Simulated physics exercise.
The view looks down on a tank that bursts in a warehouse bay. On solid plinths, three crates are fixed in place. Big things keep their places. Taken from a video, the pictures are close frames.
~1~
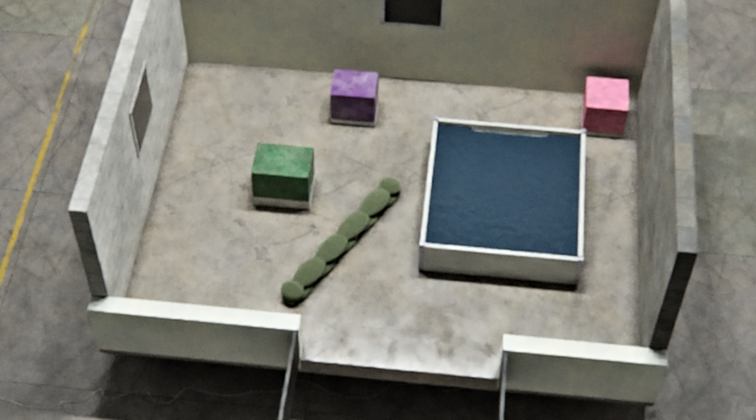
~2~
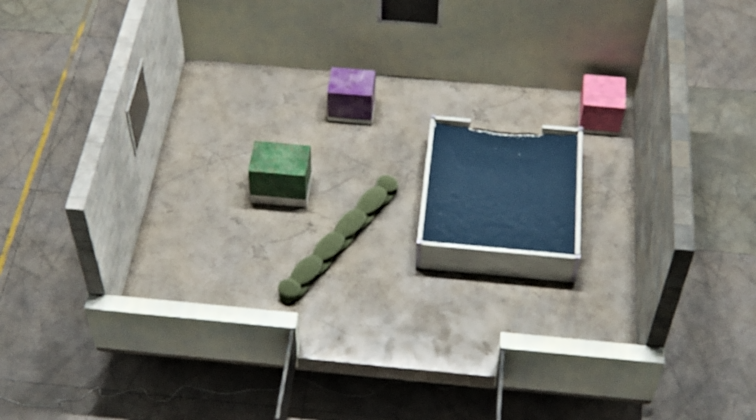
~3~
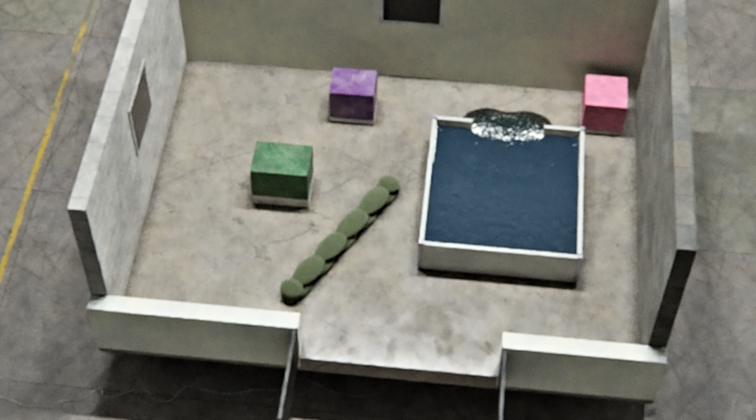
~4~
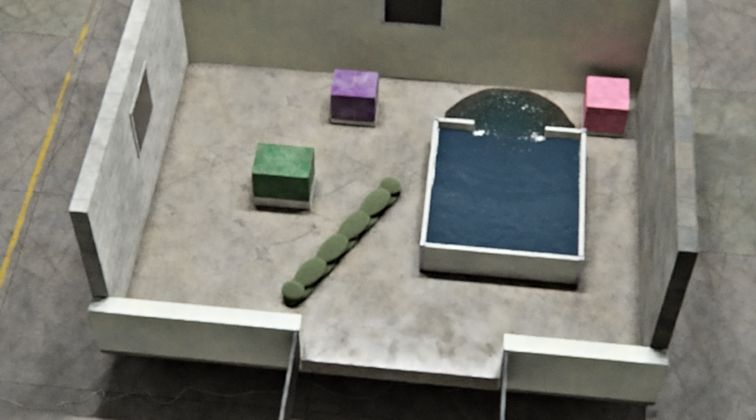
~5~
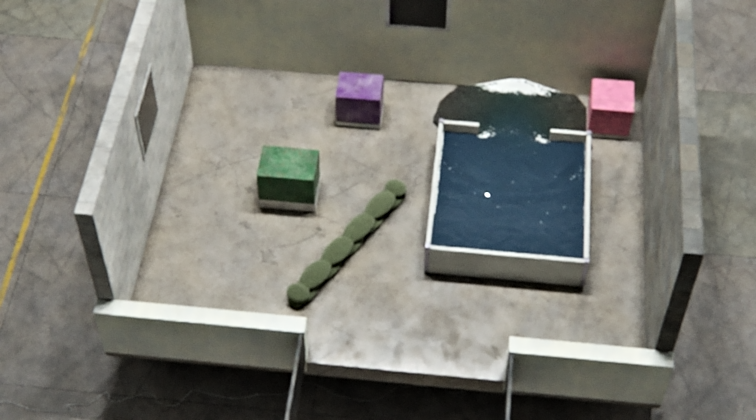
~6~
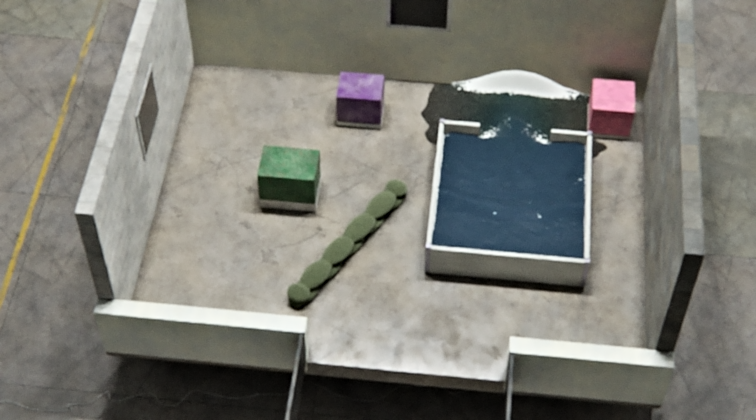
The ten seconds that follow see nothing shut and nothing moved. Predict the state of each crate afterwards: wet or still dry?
In order: The green crate is missed by the water this time; the purple crate is not missed by the water this time; the pink crate is not missed by the water this time.
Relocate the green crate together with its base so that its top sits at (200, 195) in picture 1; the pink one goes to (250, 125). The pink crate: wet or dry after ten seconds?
As for the pink one, it keeps clear.
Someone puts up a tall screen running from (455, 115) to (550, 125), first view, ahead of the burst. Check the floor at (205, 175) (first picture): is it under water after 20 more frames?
My call: Soaked.
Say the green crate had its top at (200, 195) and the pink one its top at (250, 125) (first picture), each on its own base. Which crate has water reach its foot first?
That should be the purple one.
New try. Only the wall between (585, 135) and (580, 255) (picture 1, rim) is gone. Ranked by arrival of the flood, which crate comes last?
The green one comes last.
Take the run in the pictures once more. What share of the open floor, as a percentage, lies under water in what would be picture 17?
By my count, 20 percent.
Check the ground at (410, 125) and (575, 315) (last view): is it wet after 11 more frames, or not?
The first place is inundated and the second is spared.
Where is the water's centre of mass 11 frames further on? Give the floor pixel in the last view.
The spot I would choose is (504, 174).
A moment on, water covers 10 % of the floor; the green crate not reached, the purple crate water round its plinth, the pink crate water round its plinth.
Next, water covers 20 % of the floor; the green crate not reached, the purple crate water round its plinth, the pink crate water round its plinth.
Then, water covers 40 % of the floor; the green crate water round its plinth, the purple crate water round its plinth, the pink crate water round its plinth.
Later, water covers 85 % of the floor; the green crate water round its plinth, the purple crate water round its plinth, the pink crate water round its plinth.
In the end, water covers 95 % of the floor; the green crate stayed above the water, the purple crate was topped, the pink crate was topped.
